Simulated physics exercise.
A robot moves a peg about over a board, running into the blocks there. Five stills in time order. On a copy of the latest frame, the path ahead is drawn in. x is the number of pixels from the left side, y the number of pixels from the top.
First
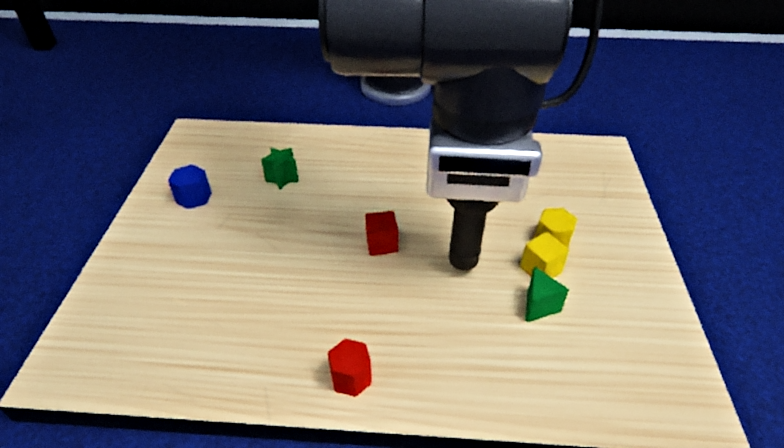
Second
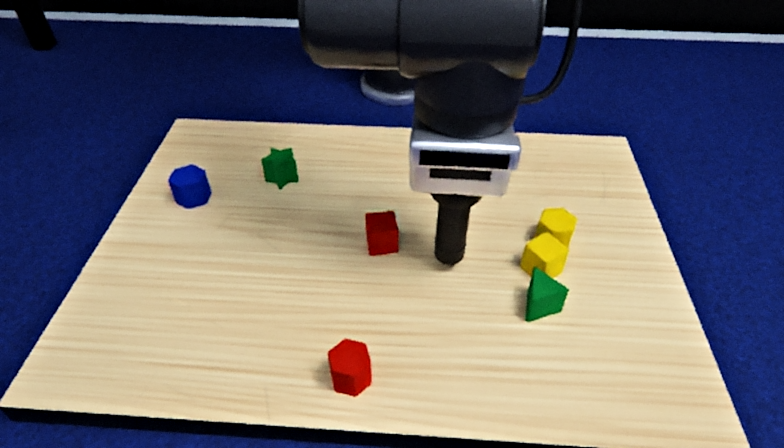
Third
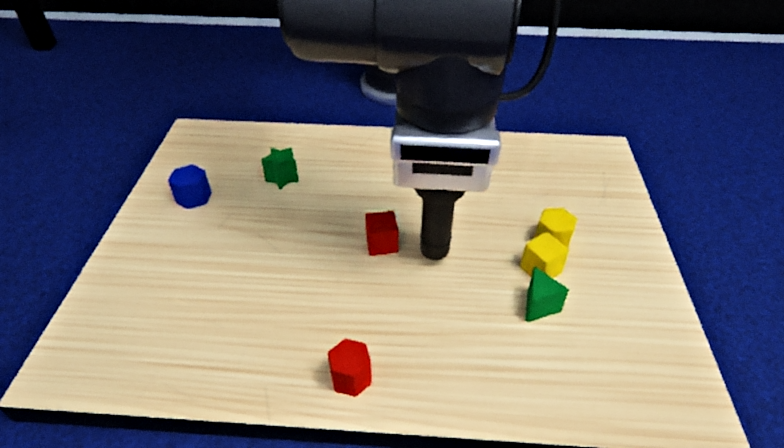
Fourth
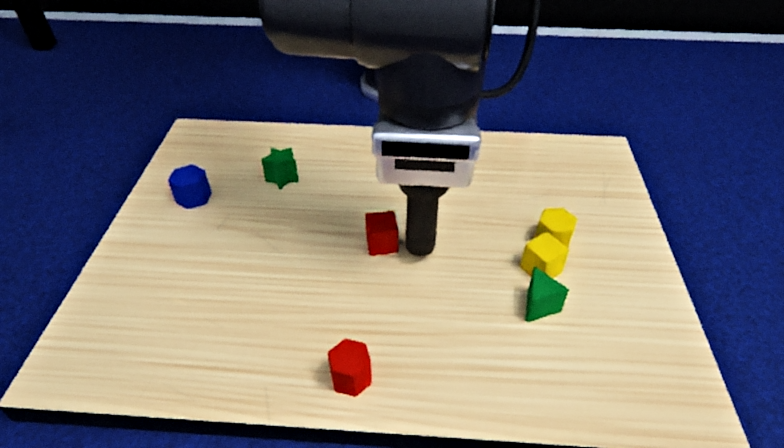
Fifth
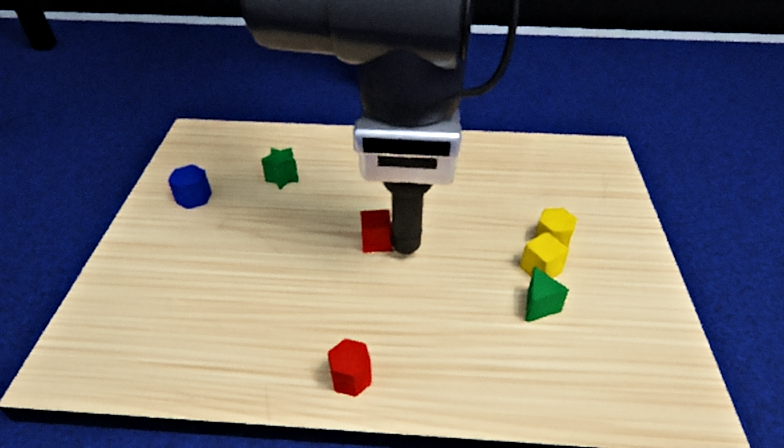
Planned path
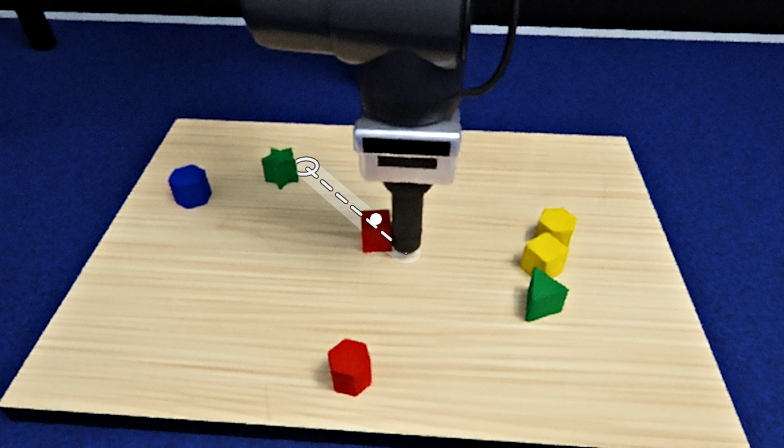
A robot arm slid its dark peg steadily left across a wooden board of colored blocks, then bumped the red square block and nudged it slightly left, while the other blocks stayed still.
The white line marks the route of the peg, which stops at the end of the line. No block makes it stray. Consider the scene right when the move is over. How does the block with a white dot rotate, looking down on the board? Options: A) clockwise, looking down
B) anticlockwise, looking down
B (anticlockwise, looking down)
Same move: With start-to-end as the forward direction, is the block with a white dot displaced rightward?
No
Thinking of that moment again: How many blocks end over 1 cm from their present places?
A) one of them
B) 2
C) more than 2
(A)
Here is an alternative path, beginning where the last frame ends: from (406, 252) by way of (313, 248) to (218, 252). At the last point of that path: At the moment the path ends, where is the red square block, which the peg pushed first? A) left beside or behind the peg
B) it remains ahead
(A)
Drawn move, in a line from (406, 252) to (305, 166); the dot is on the red square block.
What follows on the original path. One third of the way, peg (368, 212); red square block (341, 207), turned 30° anticlockwise.
Two thirds of the way, peg (334, 184); red square block (339, 207), turned 35° anticlockwise.
At the end, peg (304, 158); green star still; red square block (339, 207), turned 35° anticlockwise.
